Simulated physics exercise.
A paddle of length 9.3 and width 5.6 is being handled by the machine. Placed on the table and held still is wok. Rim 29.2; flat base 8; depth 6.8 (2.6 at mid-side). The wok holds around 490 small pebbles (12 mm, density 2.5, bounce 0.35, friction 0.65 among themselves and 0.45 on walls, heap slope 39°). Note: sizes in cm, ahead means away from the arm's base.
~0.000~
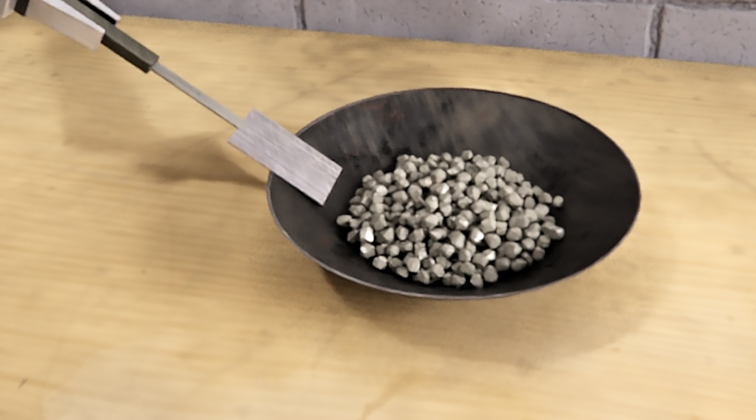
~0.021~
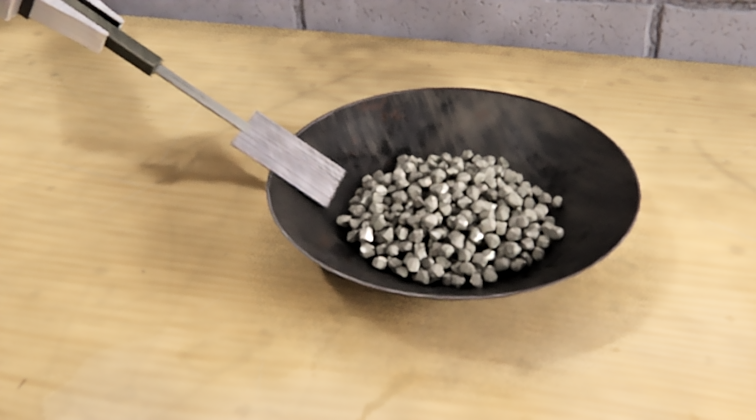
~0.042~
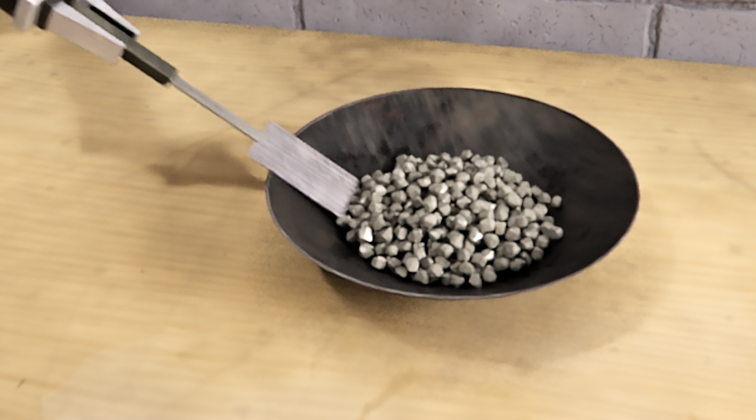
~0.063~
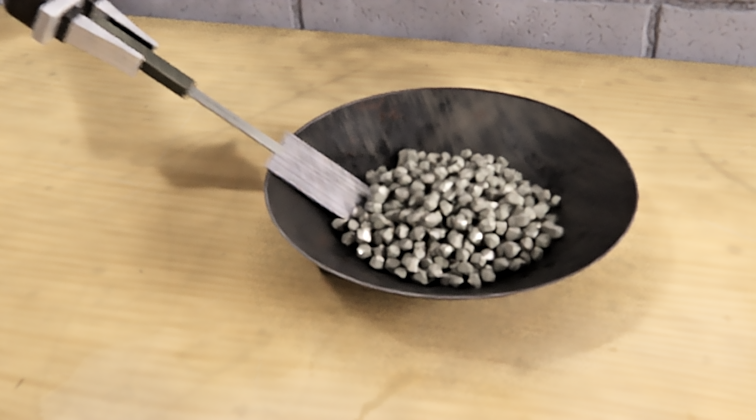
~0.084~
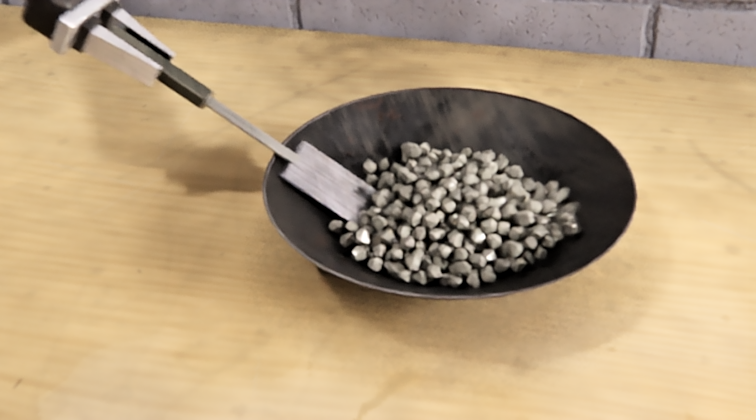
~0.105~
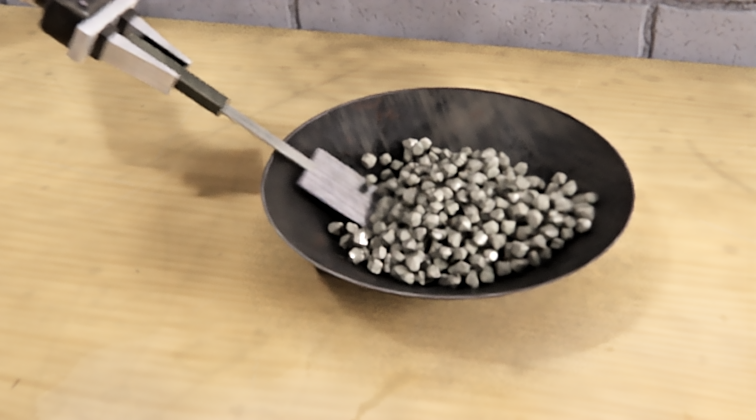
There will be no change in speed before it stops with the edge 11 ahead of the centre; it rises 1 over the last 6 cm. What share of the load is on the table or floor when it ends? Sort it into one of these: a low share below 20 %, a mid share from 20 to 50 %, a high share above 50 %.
A mid share, from 20 to 50 %.
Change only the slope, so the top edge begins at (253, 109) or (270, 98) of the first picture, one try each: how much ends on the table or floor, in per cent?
Some 35 and 35 per cent.
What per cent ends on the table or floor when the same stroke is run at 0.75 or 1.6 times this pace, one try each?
Estimates, in order: 25 % and 40 %.
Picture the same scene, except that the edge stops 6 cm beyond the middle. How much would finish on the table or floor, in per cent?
Roughly 10 %.
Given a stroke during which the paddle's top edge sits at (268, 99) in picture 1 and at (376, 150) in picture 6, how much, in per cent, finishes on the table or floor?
I'd put it at roughly 45 per cent.
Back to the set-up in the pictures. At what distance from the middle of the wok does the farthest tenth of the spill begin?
Around 30 centimetres.
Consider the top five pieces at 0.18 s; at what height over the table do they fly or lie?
About 7 centimetres.
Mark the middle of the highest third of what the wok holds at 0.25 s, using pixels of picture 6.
Roughly pixel (568, 193).
By 0.18 s, sloping 34°, highest piece 7 above the table; 491 in the wok.
By 0.25 s, sloping 34°, highest piece 9 above the table; 485 in the wok, 6 on the blade or in flight.
By 0.49 s, sloping 34°, highest piece 9 above the table; 338 in the wok, 143 on the table or floor, 10 on the blade or in flight.
By 1.54 s, sloping 34°, highest piece 7 above the table; 336 in the wok, 155 on the table or floor.
Final count, 336 in the wok, 155 on the table or floor. That is 32 % on the table or floor.
